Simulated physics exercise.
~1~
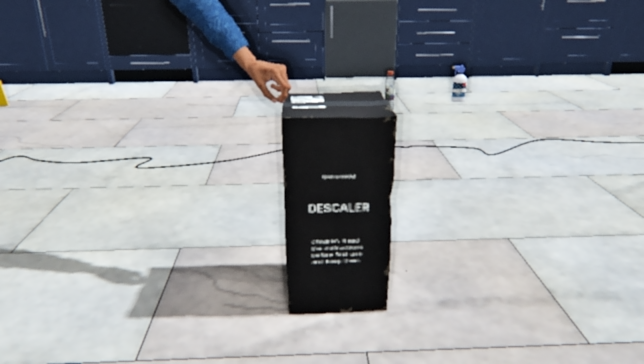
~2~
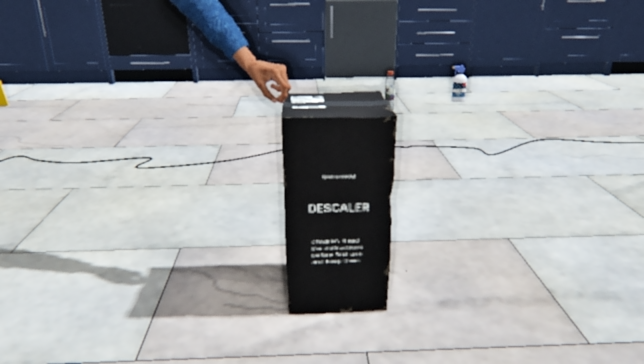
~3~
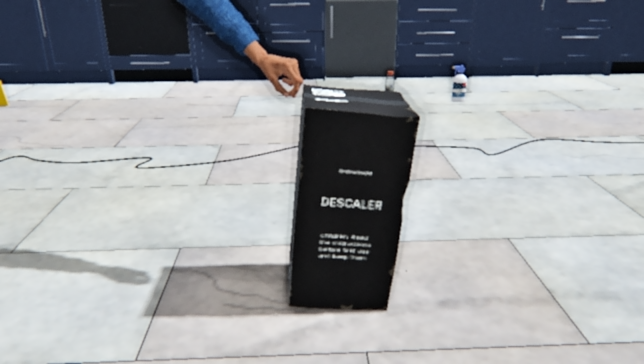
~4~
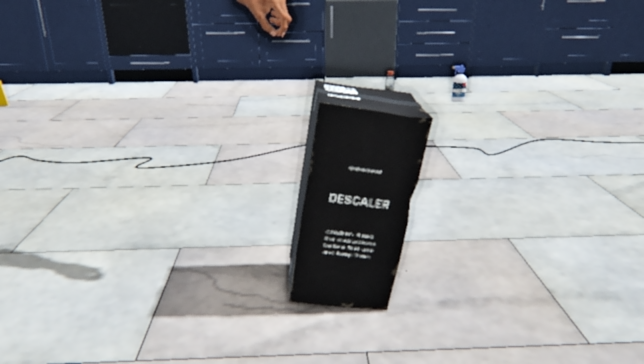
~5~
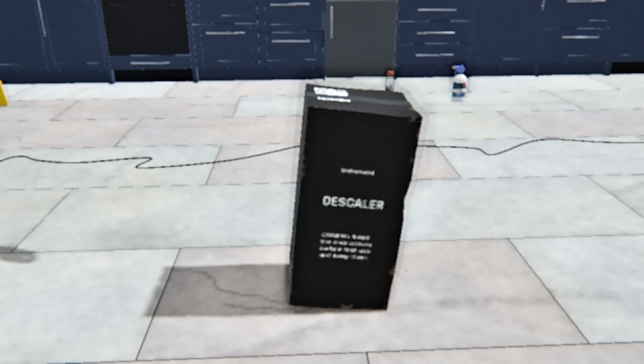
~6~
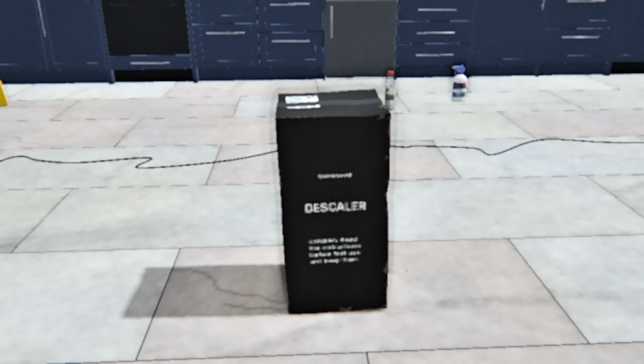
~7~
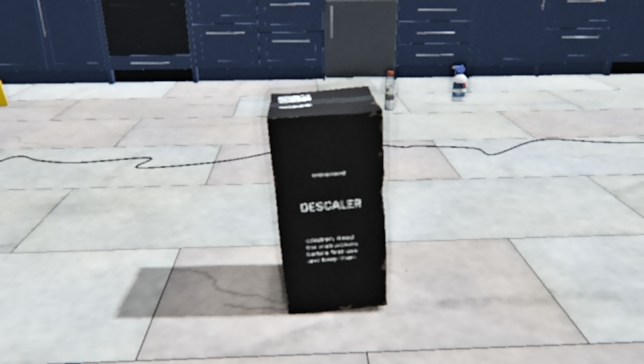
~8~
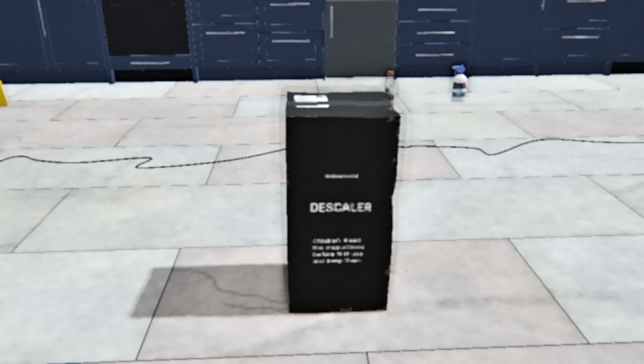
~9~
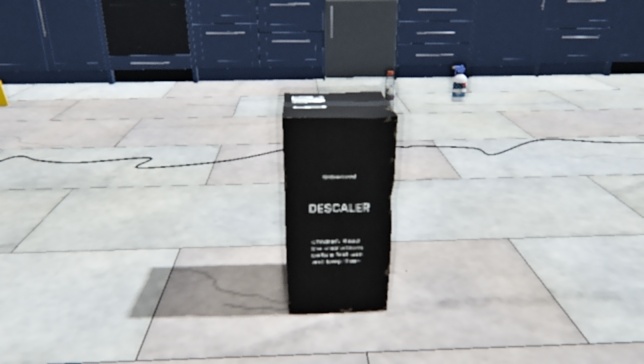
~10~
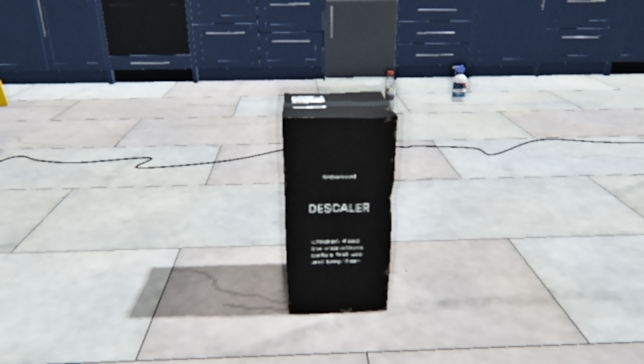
In a kitchen, a hand tips a black box, which rocks back and settles upright.
